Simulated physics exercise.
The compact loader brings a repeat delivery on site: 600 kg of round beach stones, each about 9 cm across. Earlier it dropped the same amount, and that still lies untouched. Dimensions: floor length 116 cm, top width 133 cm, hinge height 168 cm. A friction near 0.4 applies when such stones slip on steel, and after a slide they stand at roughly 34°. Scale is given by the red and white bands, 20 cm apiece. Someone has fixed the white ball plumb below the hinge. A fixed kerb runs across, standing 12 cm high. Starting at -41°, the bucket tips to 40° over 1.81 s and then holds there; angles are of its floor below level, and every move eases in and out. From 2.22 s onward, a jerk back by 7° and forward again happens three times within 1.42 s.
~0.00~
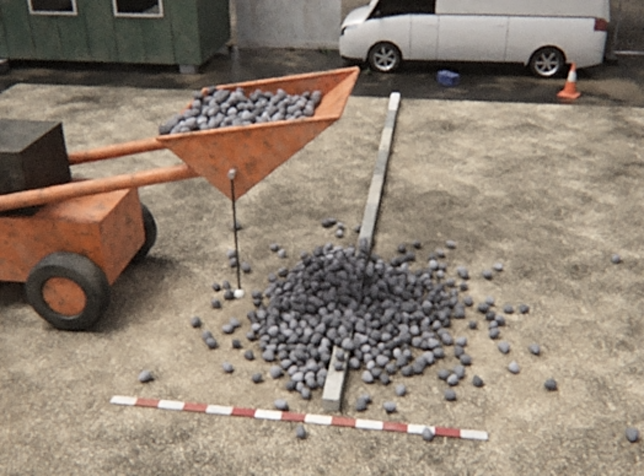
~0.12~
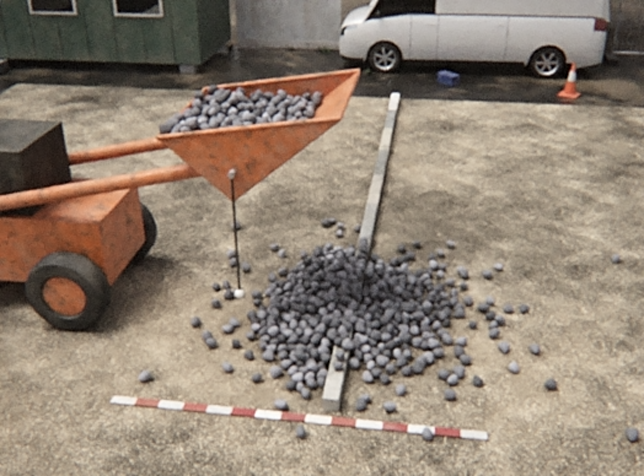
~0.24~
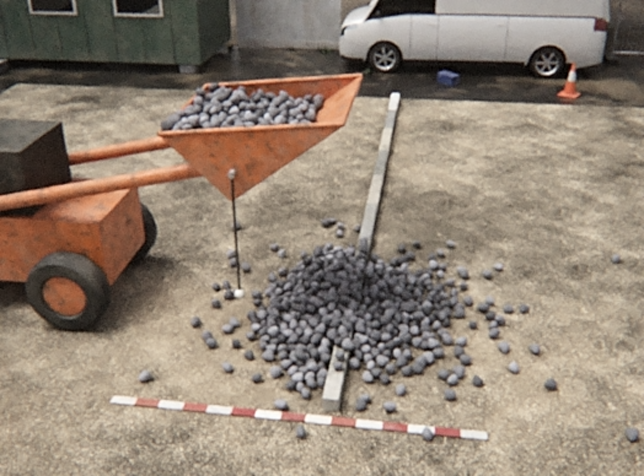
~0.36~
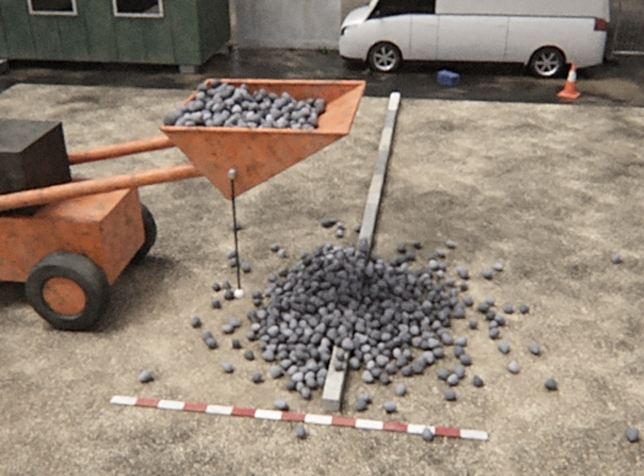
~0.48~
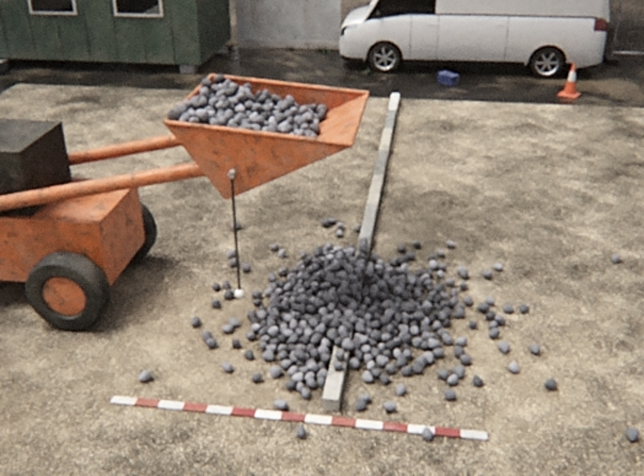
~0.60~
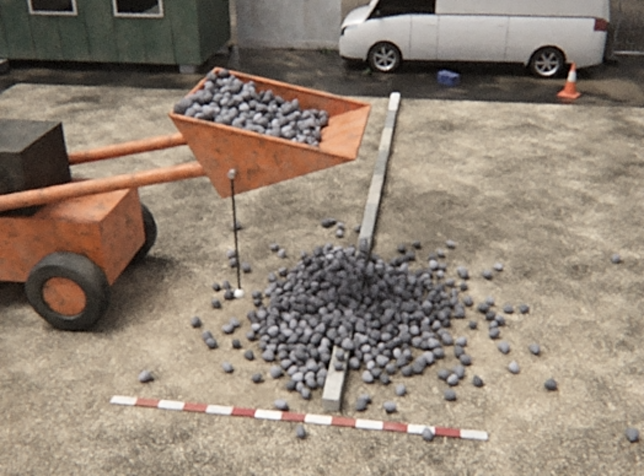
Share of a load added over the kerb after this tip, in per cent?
Some 96 %.
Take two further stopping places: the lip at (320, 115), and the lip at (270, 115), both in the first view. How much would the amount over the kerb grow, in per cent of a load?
Near 85 in a hundred, then near 40 in a hundred.
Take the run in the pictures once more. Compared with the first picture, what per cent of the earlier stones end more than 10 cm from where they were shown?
Some 25 percent, give or take.
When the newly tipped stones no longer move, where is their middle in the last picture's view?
The middle lies near (416, 306) in the last picture.
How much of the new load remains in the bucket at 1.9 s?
Held: Around 30 % of the load.
After 1.4 s the floor is at 27°; in per cent of one load, 100 in the bucket, 61 on this side of the kerb, 39 over the kerb; the foremost stones are at (546, 328).
After 1.9 s the floor is at 40°; in per cent of one load, 31 in the bucket, 82 on this side of the kerb, 86 over the kerb; the foremost stones are at (546, 328).
After 4.1 s the floor is at 40°; in per cent of one load, 0 in the bucket, 65 on this side of the kerb, 135 over the kerb; the foremost stones are at (594, 317).
After 6.9 s the floor is at 40°; in per cent of one load, 0 in the bucket, 65 on this side of the kerb, 135 over the kerb; the foremost stones are at (594, 317). Net gain over the kerb, 96.
